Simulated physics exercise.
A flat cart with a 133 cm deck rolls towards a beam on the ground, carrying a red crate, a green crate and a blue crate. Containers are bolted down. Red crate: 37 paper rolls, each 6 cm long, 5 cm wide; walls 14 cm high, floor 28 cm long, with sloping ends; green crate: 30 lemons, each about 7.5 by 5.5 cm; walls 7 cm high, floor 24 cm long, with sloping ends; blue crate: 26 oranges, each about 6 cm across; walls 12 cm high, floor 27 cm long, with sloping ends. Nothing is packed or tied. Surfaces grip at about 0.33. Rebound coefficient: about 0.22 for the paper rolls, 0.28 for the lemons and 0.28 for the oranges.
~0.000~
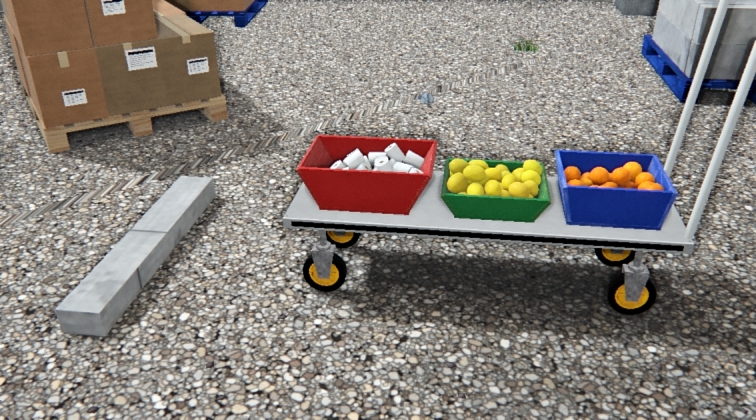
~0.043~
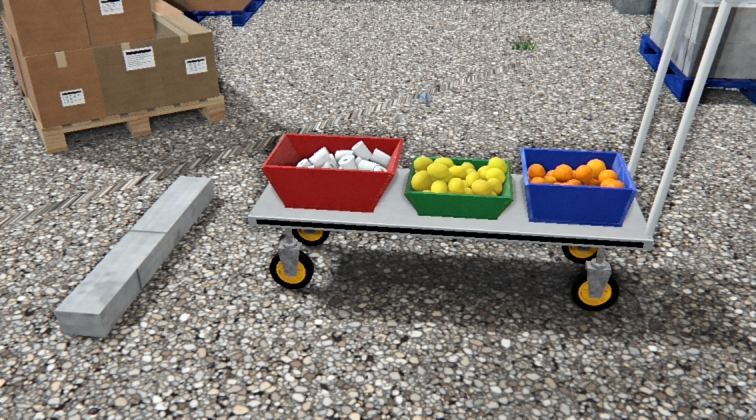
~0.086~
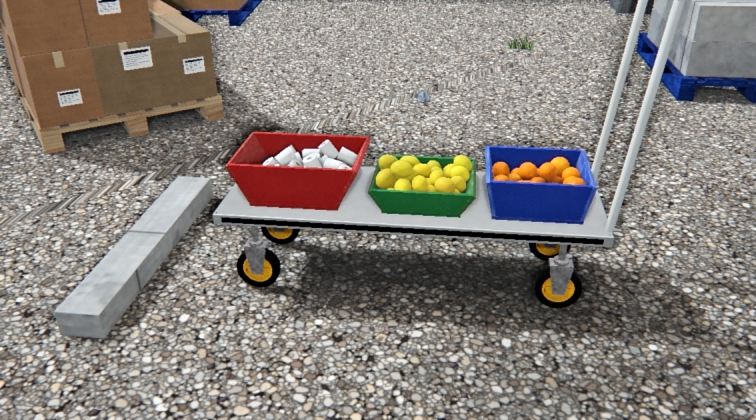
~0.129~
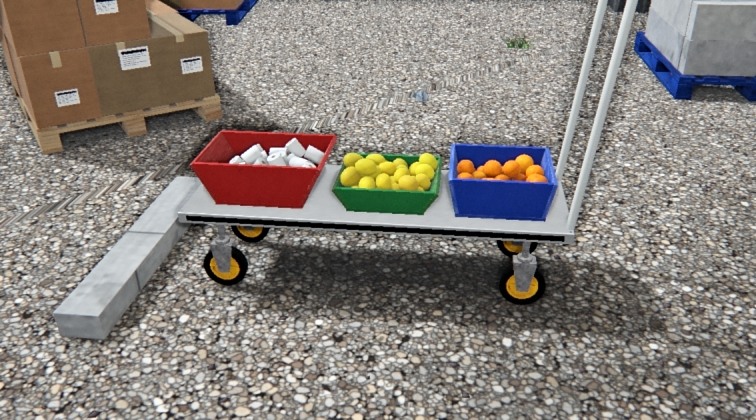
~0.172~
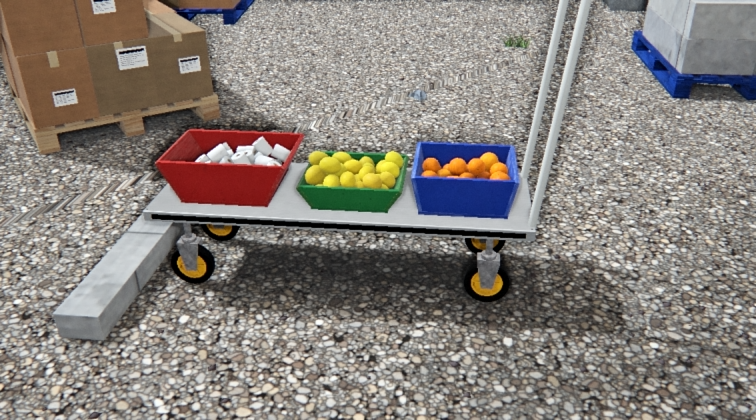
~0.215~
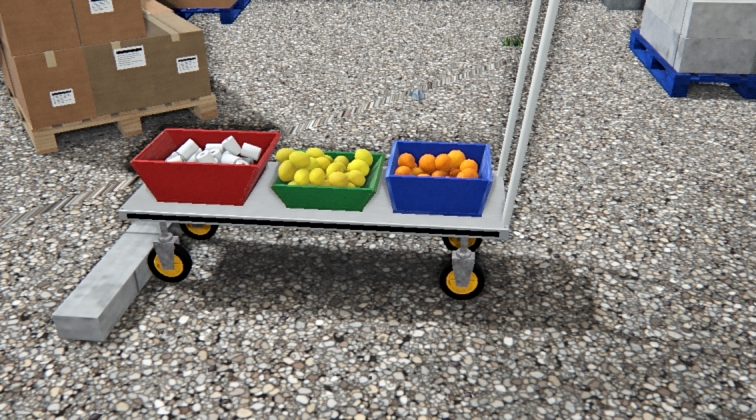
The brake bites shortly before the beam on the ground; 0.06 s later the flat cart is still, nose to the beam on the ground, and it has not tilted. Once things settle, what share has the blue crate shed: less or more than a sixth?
It sheds fewer than one in six of them.
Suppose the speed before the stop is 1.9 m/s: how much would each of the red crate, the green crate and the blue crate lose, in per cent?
Then red crate 0, green crate 20, blue crate 0 per cent.
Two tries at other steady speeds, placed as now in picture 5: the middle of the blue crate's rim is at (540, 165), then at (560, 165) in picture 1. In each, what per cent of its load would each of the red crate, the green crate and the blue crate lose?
Red crate 0 then 0, green crate 10 then 20, blue crate 0 then 0 per cent.
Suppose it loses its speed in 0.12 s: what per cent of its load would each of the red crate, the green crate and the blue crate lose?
Then red crate 10, green crate 30, blue crate 0 per cent.
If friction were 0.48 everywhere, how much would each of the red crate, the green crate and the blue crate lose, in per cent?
In that case red crate 10, green crate 30, blue crate 0 per cent.
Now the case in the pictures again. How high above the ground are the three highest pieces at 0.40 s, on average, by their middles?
About 60 cm.
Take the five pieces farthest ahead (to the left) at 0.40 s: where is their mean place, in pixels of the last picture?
Around (121, 123).
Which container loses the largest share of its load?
The green crate.
After 0.28 s, red crate 37 in, 0 out, green crate 28 in, 2 out and blue crate 26 in, 0 out.
After 0.40 s, red crate 32 in, 5 out, green crate 23 in, 7 out and blue crate 26 in, 0 out.
After 0.63 s, red crate 30 in, 7 out, green crate 21 in, 9 out and blue crate 25 in, 1 out.
Outcome (at 1.13 s), red crate 30 in, 7 out, green crate 20 in, 10 out and blue crate 25 in, 1 out. Asked share, 1 of 26, 4 per cent.
